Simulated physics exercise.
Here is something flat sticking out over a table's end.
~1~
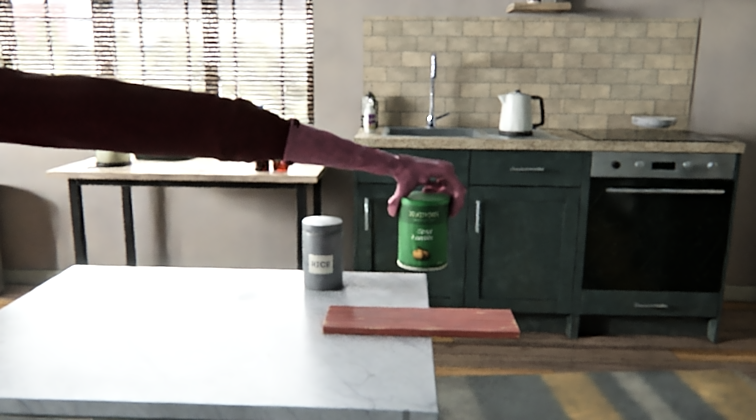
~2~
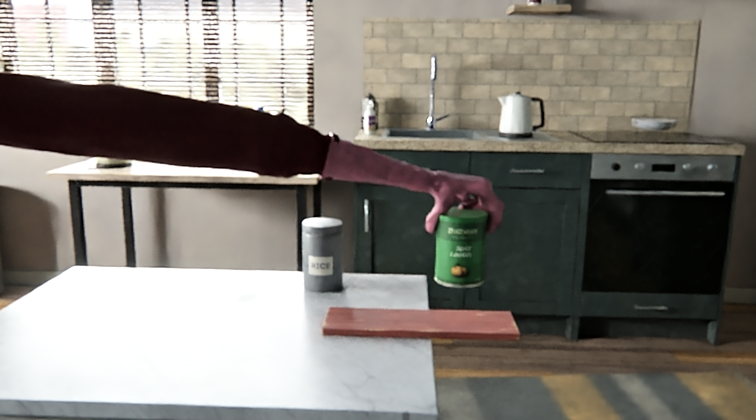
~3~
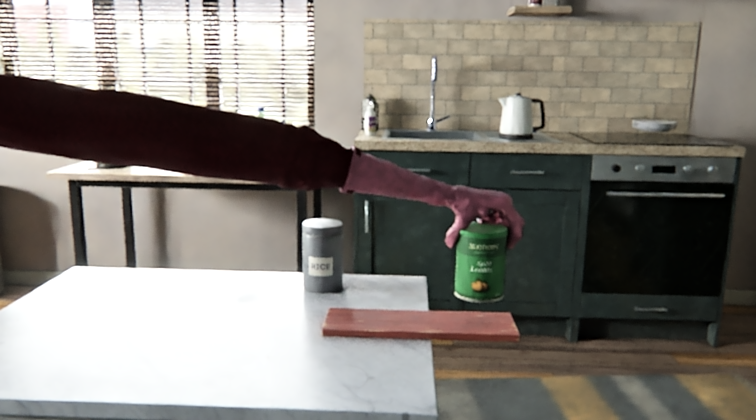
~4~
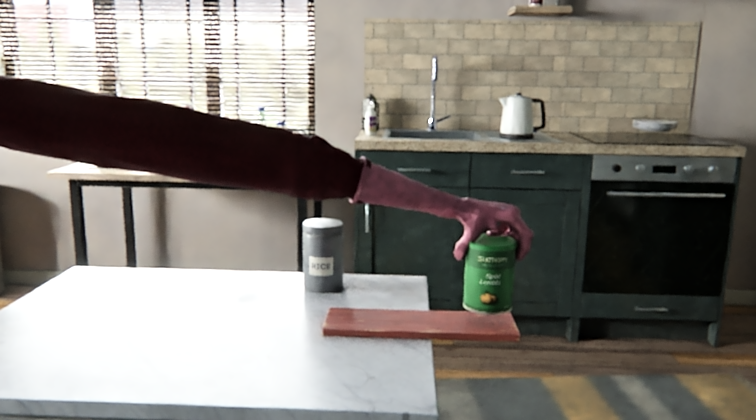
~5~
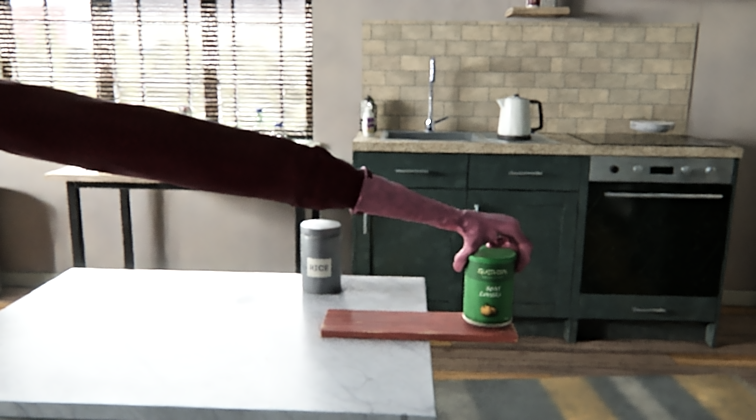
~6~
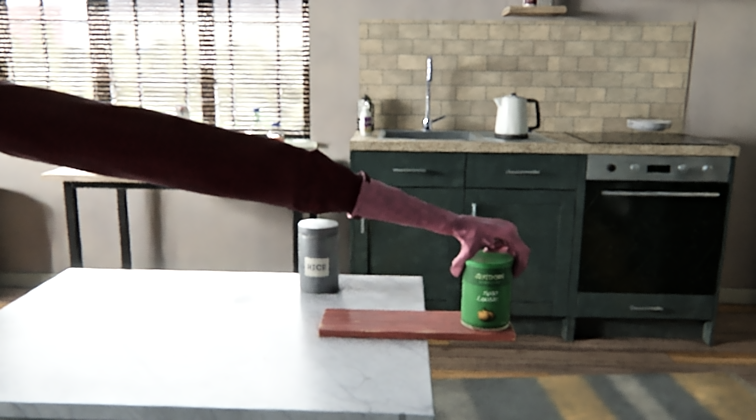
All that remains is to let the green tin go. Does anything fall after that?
The plank tips off the edge.
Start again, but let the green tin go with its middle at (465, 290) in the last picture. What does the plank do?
Then it comes down.
Then, 0.40 s past the last view, red plank and green tin now down on the floor or falling.
Then, 0.60 s past the last view, things are still on the move.
Finally, down on the floor or falling, red plank and green tin; grey jar still in place. The plank goes over.
